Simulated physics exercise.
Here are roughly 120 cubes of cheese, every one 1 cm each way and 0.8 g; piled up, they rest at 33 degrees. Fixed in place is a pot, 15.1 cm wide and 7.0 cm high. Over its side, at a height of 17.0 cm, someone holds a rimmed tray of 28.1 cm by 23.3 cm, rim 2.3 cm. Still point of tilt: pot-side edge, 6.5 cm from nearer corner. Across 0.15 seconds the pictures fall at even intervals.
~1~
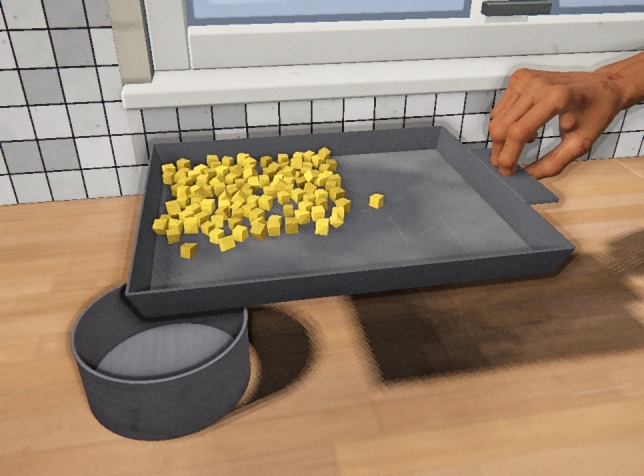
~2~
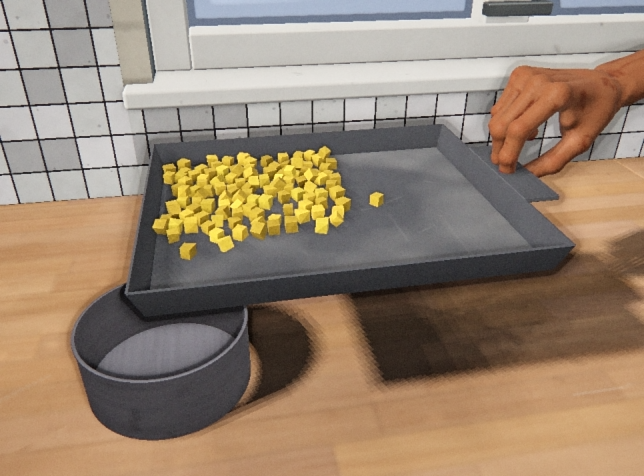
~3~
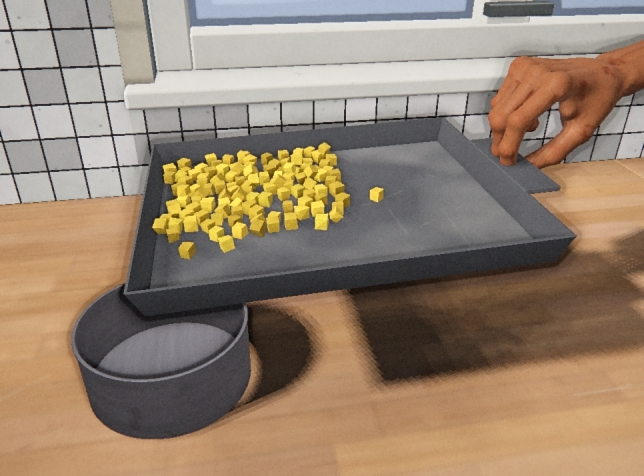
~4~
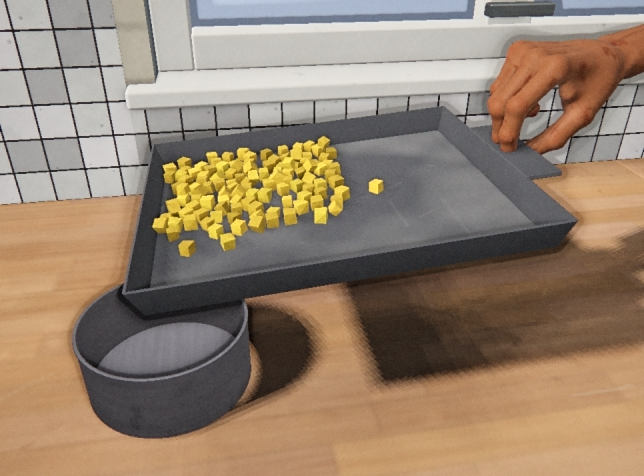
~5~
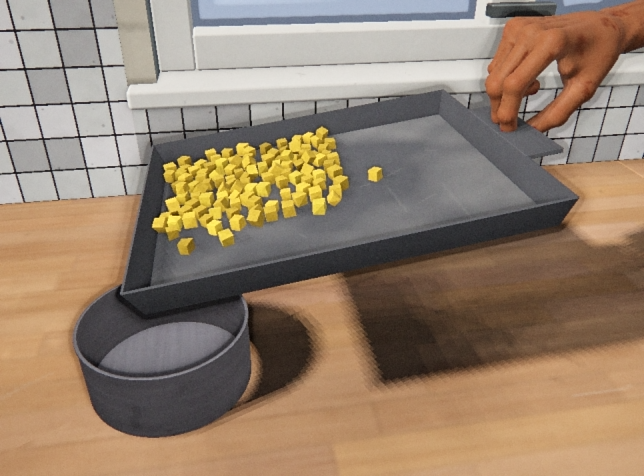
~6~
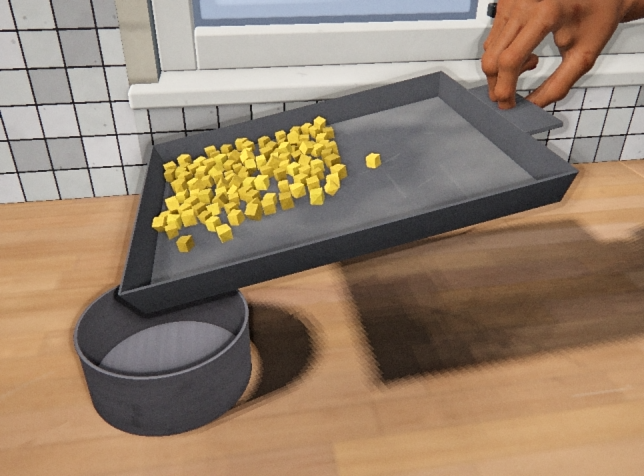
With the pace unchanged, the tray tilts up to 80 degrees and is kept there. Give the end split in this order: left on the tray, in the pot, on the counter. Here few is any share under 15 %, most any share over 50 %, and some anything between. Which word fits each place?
Left on the tray: Some; pot: Some; counter: Some.
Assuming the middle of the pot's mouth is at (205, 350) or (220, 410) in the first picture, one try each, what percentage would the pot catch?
0 and 0 %.
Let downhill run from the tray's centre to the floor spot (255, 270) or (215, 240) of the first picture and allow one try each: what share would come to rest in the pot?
Roughly 0 % for the first direction, roughly 15 % for the second.
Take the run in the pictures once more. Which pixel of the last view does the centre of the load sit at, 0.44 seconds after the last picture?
Around (161, 166).
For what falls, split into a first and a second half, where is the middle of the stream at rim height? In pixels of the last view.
It passes about (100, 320) first and (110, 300) afterwards.
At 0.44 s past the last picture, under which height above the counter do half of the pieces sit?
Roughly 20 centimetres, give or take.
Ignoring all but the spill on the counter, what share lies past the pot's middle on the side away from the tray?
I'd put it at close to 100 per cent.
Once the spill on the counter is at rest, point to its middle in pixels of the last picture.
Centre of spill: Around pixel (43, 330).
Then, 0.26 s after the last picture, tilt 45 degrees; the tray holds 100 %, the pot 0 %.
Then, 0.44 s after the last picture, tilt 69 degrees; the tray holds 100 %, the pot 0 %.
Then, 0.74 s after the last picture, tilt 80 degrees; the tray holds 55 %, the pot 10 %.
In the end, tray 30 %, pot 30 %, counter 40 %.
